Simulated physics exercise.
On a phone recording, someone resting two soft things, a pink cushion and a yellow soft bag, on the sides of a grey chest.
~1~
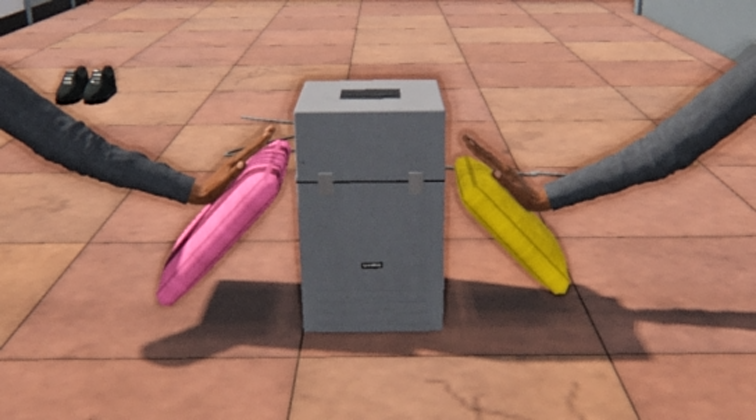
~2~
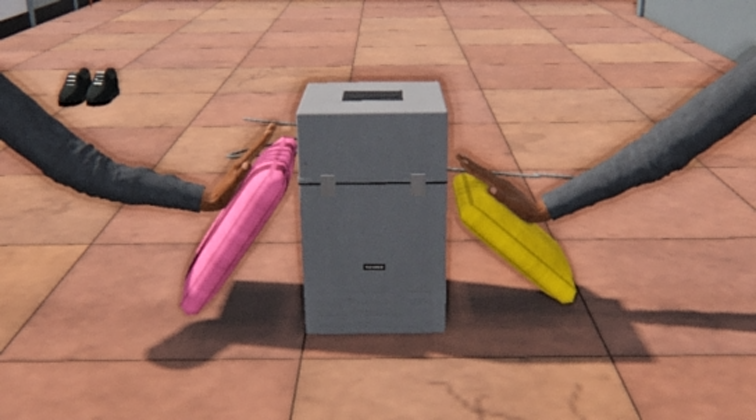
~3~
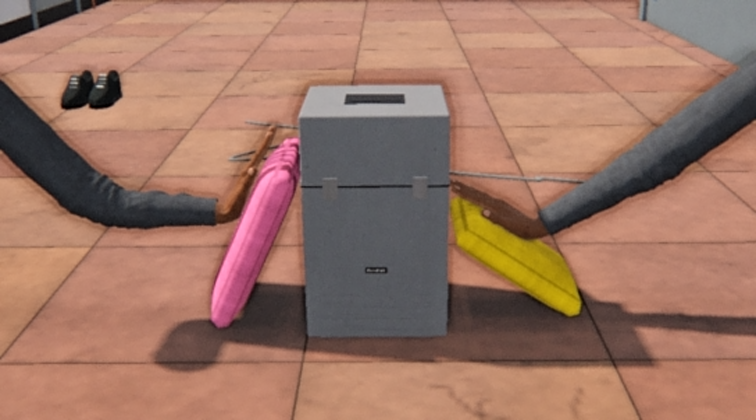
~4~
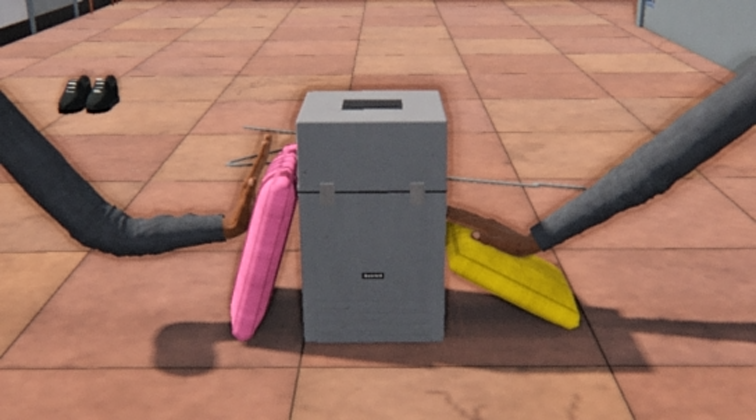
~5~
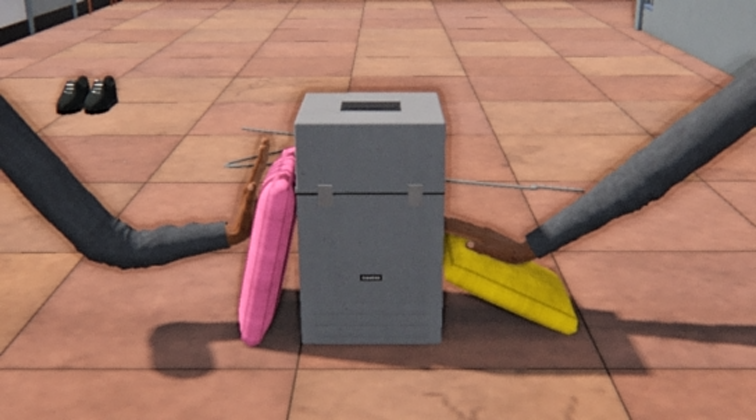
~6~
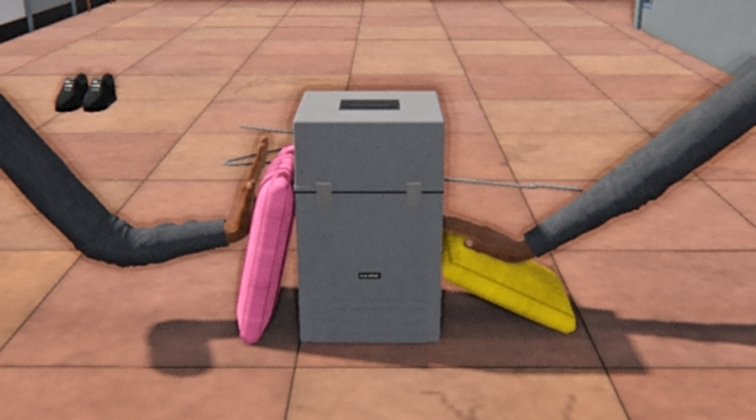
The footage shows two hands lowering a pink cushion and a yellow soft bag against opposite sides of a grey chest, the cushion turning nearly upright on the left while the bag settles at a low slant on the right.
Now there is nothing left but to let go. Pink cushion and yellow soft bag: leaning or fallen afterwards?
Pink cushion - leaning; yellow soft bag - fallen.
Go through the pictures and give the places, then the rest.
In the first frame, cushion foot (164, 301), head (270, 187); soft bag foot (561, 289), head (469, 194).
In the second frame, cushion foot (189, 310); soft bag foot (569, 298).
In the third frame, cushion foot (221, 323); soft bag foot (575, 310).
In the fourth frame, cushion foot (242, 336); soft bag foot (574, 322).
In the fifth frame, cushion foot (252, 341); soft bag foot (572, 328).
In the sixth frame, cushion foot (250, 339), head (279, 189), almost upright; soft bag foot (570, 327), head (448, 272), at a low slant.
Then, 0.18 s after the last picture, cushion leaning near (272, 240); soft bag flat on the floor near (506, 289).
Then, 0.34 s after the last picture, cushion leaning near (272, 240); soft bag flat on the floor near (508, 297).
Then, 0.86 s after the last picture, cushion leaning near (272, 240); soft bag flat on the floor near (508, 298).
At rest, cushion leaning near (272, 240); soft bag flat on the floor near (508, 298). The pink cushion holds its lean and the yellow soft bag slides down flat.
